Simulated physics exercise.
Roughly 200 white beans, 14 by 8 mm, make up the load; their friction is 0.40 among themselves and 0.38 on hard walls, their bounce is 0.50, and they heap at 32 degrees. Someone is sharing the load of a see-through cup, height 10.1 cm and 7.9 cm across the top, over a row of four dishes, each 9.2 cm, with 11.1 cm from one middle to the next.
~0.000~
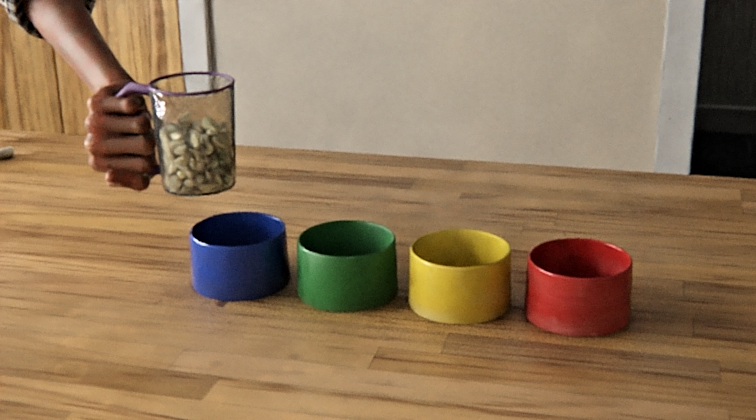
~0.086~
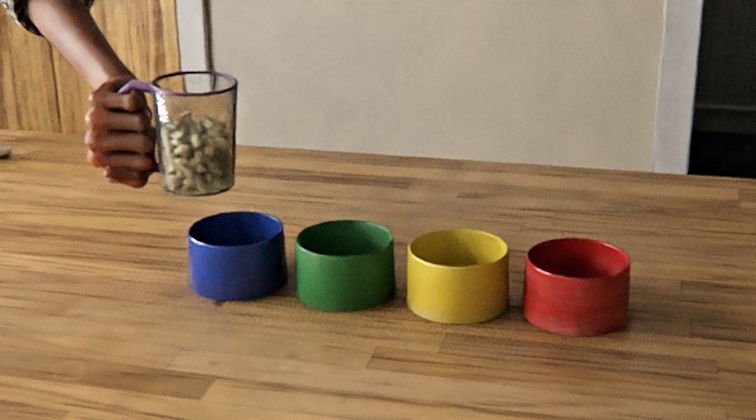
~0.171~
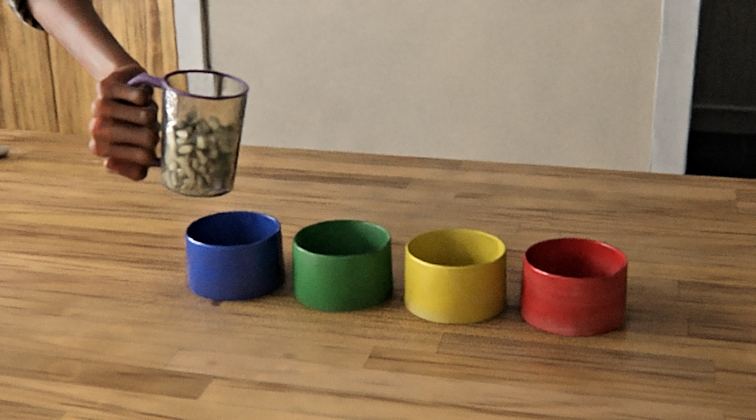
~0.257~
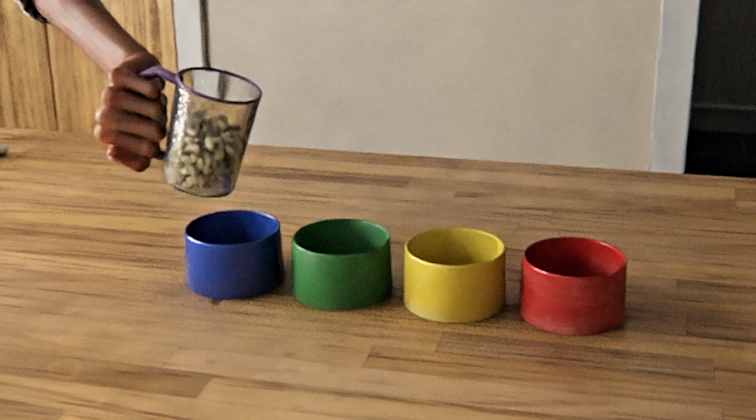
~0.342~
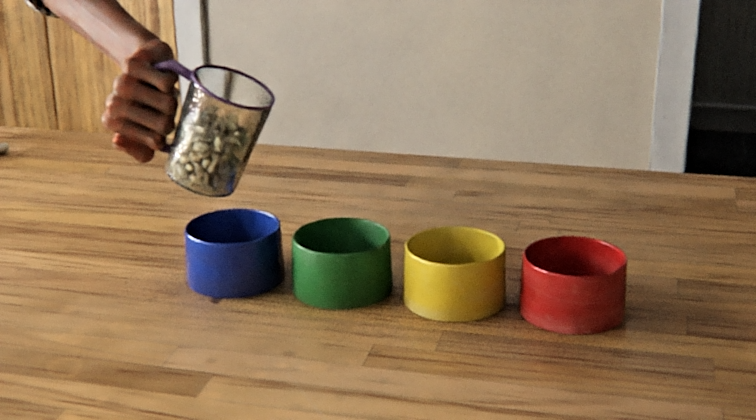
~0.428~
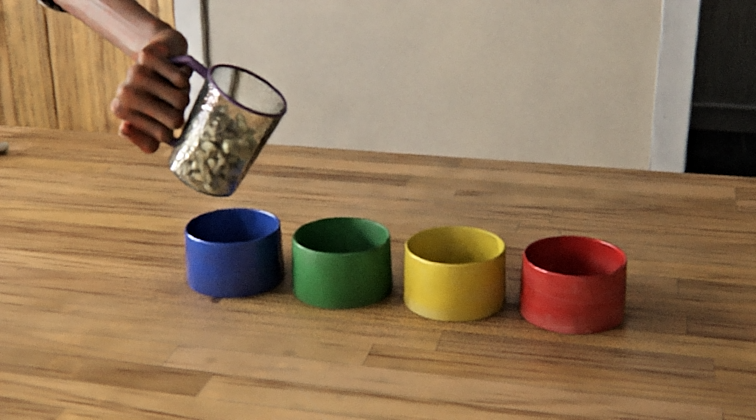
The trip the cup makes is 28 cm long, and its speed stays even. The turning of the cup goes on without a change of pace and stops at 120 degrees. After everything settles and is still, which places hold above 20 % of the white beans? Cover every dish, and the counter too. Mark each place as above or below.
Marks: Red dish below, blue dish below, green dish below, yellow dish above, counter above.
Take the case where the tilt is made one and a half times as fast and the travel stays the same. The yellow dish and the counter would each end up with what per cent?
Shares: Yellow 0, counter 10.
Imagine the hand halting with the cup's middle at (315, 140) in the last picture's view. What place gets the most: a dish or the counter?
The biggest share ends at green.
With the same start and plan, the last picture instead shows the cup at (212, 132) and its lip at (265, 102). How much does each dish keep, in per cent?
Red: 0 / blue: 0 / green: 40 / yellow: 10.
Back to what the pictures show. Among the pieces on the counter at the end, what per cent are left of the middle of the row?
The answer is some 50 per cent.
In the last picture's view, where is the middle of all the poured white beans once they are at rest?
In the last view, approximately (425, 286).
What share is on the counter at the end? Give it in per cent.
The answer is roughly 45 per cent.
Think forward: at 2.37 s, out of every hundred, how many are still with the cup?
I reckon around 0 per cent.
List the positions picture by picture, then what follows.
In the first picture, cup at (196, 134), tilt 0 degrees, lip at (230, 85), moved 0.0 cm; middle of the pieces at (200, 154); blue dish at (238, 229); green dish at (346, 239); yellow dish at (460, 248); red dish at (580, 258).
In the second picture, cup at (196, 134), tilt 3 degrees, lip at (234, 87), moved 0.3 cm; middle of the pieces at (200, 154).
In the third picture, cup at (201, 134), tilt 9 degrees, lip at (245, 93), moved 1.1 cm; middle of the pieces at (202, 153).
In the fourth picture, cup at (209, 133), tilt 16 degrees, lip at (258, 99), moved 1.9 cm; middle of the pieces at (207, 152).
In the fifth picture, cup at (217, 133), tilt 24 degrees, lip at (271, 105), moved 2.7 cm; middle of the pieces at (212, 150).
In the sixth picture, cup at (225, 133), tilt 31 degrees, lip at (284, 113), moved 3.6 cm; middle of the pieces at (218, 149); blue dish at (233, 226); green dish at (341, 235); yellow dish at (455, 245); red dish at (575, 256). Its pace works out near 85 degrees a second; the hand travels 10 cm a second.
Then, at 1.59 s, tilt 120 degrees; cup holds 45 %, green 15 %, yellow 5 %.
Then, at 2.37 s, tilt 120 degrees; cup holds 0 %, green 10 %, yellow 45 %.
After 3.17 s, tilt 120 degrees; cup holds 0 %, green 10 %, yellow 45 %.
By 3.5 s all is still; red 0 %, blue 0 %, green 10 %, yellow 45 %, counter 45 %.
